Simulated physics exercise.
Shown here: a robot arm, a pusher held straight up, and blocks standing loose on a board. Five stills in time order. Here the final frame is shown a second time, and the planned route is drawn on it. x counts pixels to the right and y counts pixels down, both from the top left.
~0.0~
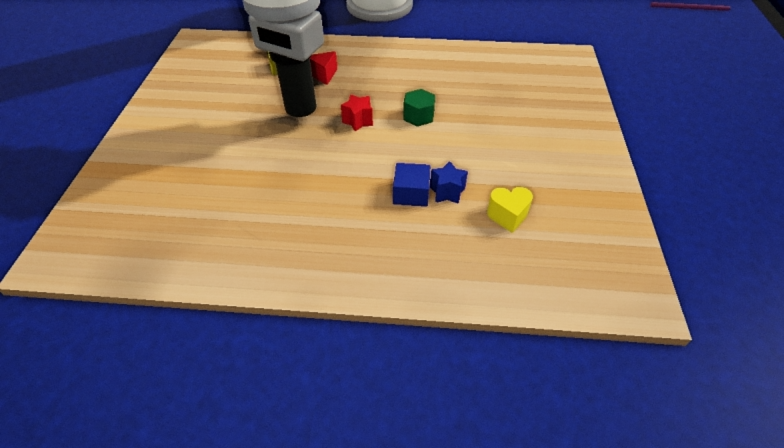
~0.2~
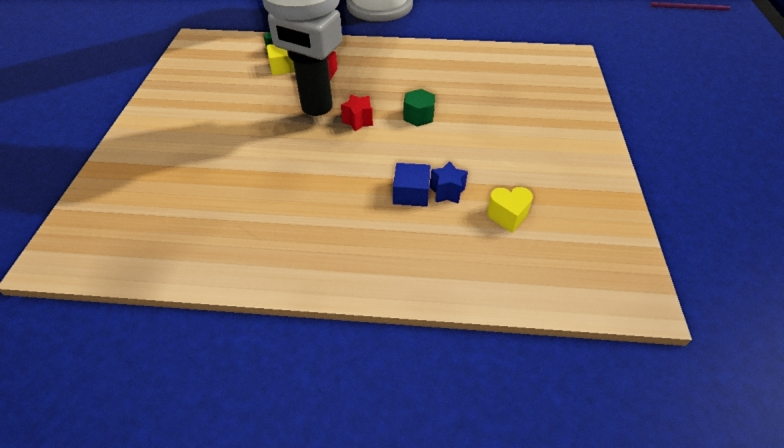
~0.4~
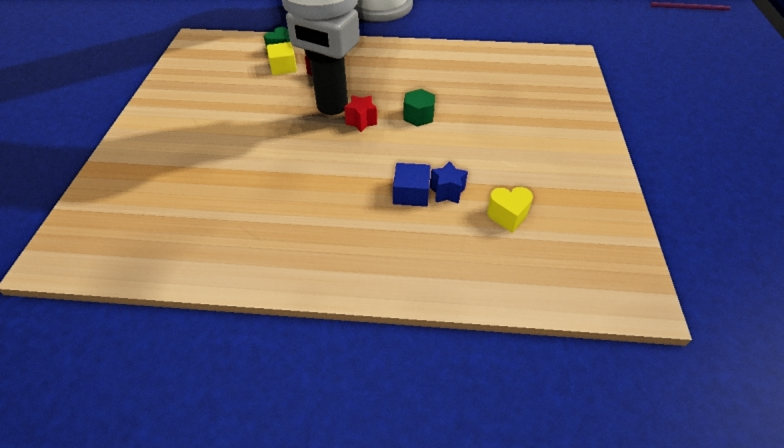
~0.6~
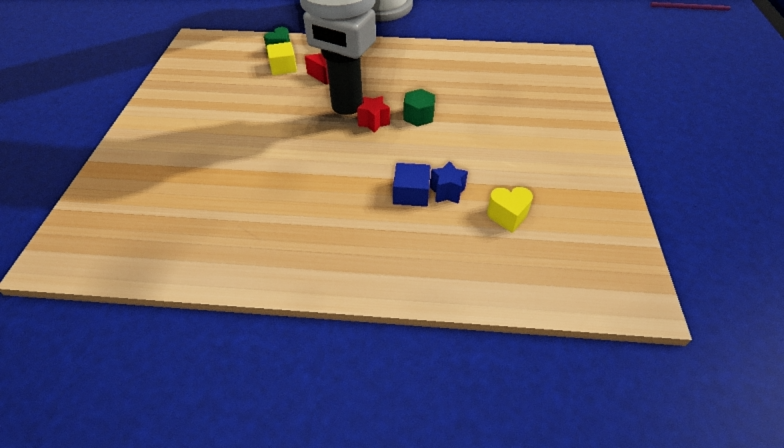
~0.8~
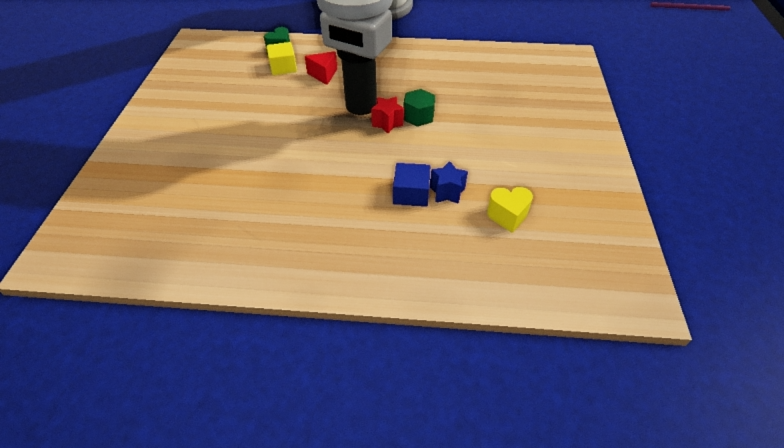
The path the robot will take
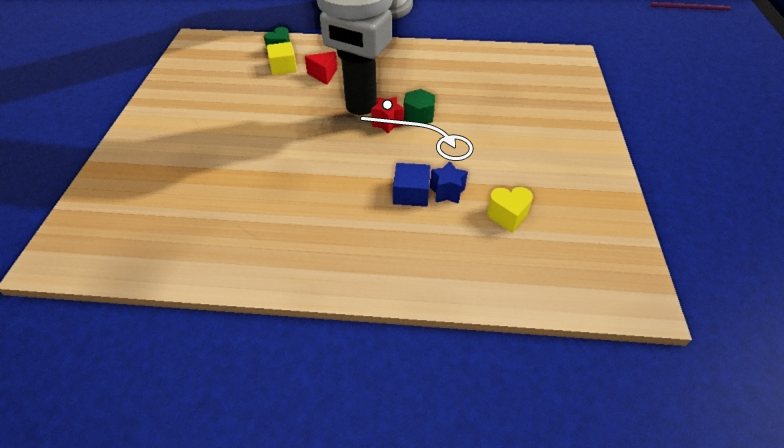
The clip opens with a robot arm's upright black pusher left of a red star on a wooden board scattered with colored blocks. The pusher slides right, reaches the star, and pushes it a short way right until it sits beside the green hexagon, while the other blocks stay still.
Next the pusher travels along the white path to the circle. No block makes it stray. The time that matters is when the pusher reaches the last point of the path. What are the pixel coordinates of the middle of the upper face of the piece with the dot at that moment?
The top centre is at (486, 129).
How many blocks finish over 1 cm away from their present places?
Blocks that move over 1 cm: Two.
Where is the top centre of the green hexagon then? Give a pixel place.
Answer: (464, 97).
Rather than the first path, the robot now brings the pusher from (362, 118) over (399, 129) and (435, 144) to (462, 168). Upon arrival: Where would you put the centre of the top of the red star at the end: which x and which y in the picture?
Answer: (483, 135).
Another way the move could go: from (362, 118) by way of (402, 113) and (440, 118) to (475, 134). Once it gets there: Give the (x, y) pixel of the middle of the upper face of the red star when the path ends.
It will end up at (507, 122).
Path on the board, from (362, 118) over (398, 122) and (433, 128) to (455, 148); the dot is on the red star.
The first path, step by step. One third of the way, pusher (398, 110); red star (424, 109); green hexagon (448, 97), turned 30° anticlockwise.
Two thirds of the way, pusher (434, 115); red star (461, 117); green hexagon (464, 97), turned 70° anticlockwise.
At the end, pusher (456, 135); red star (486, 129), turned 15° anticlockwise; green hexagon (464, 97), turned 70° anticlockwise; blue star in place.
